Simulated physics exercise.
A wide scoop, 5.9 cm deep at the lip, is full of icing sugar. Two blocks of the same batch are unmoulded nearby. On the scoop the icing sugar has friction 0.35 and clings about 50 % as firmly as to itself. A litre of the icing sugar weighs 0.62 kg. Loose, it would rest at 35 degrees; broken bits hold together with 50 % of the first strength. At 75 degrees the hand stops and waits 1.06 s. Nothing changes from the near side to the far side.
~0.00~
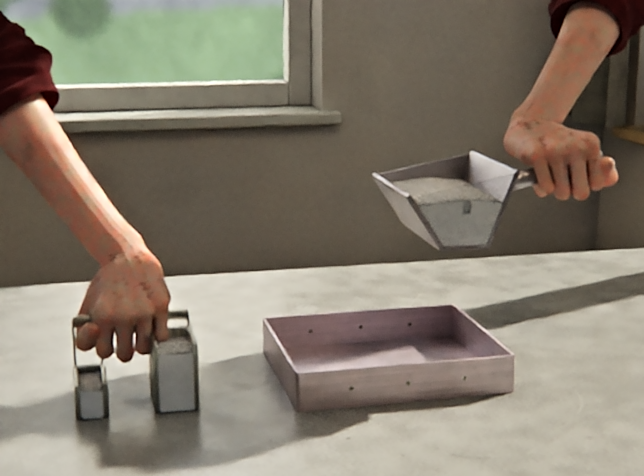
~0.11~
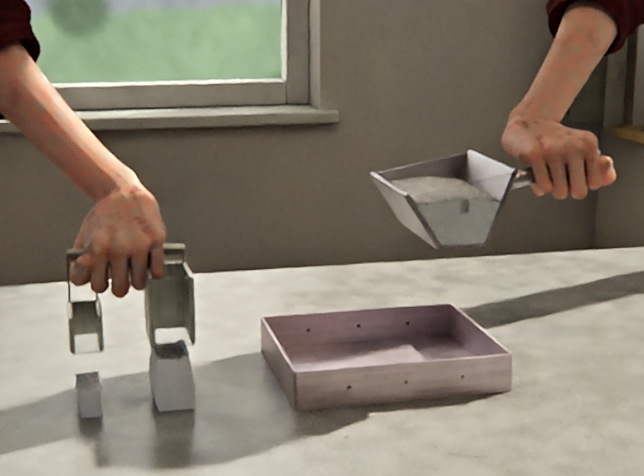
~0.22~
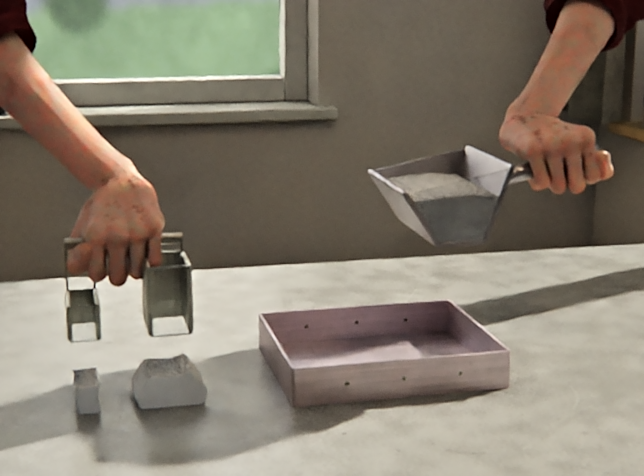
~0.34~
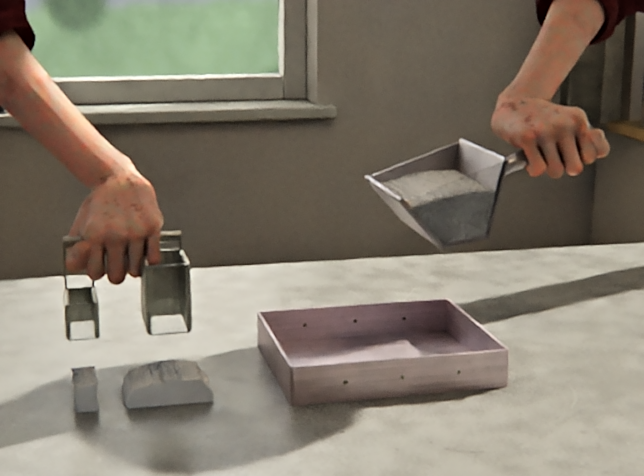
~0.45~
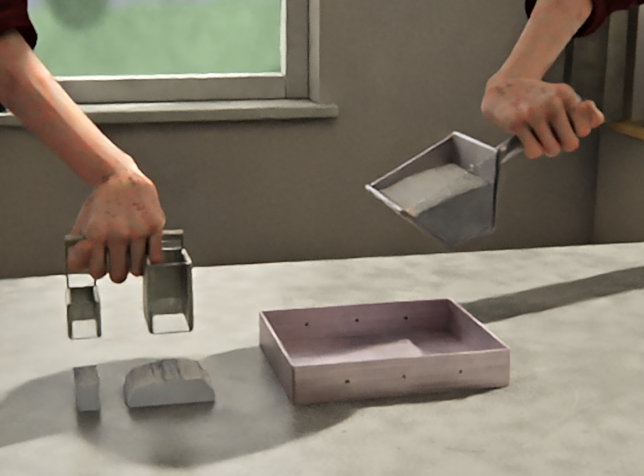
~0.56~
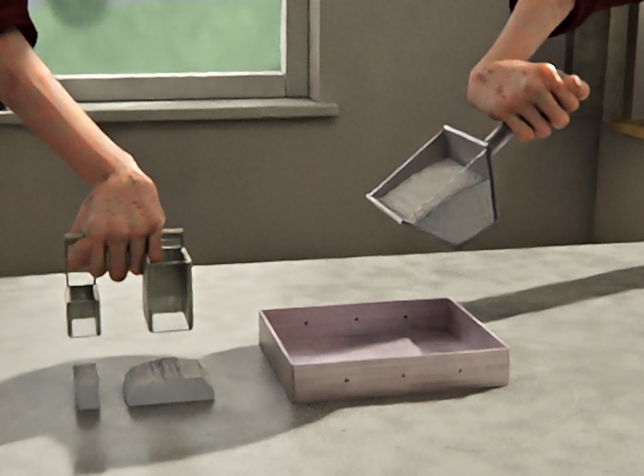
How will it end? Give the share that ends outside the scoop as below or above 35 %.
The share that ends outside the scoop is above 35 %.
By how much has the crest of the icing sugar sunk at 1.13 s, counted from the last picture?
Roughly 1.5 cm.
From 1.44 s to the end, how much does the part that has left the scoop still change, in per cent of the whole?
About 3 %.
After 0.82 s, the scoop is at 55 degrees and 0 % has left it.
After 1.13 s, the scoop is at 75 degrees and 0 % has left it.
After 1.44 s, the scoop is at 75 degrees and 42 % has left it.
After 1.75 s, the scoop is at 75 degrees and 45 % has left it.
After 1.86 s, the scoop is at 75 degrees and 45 % has left it.
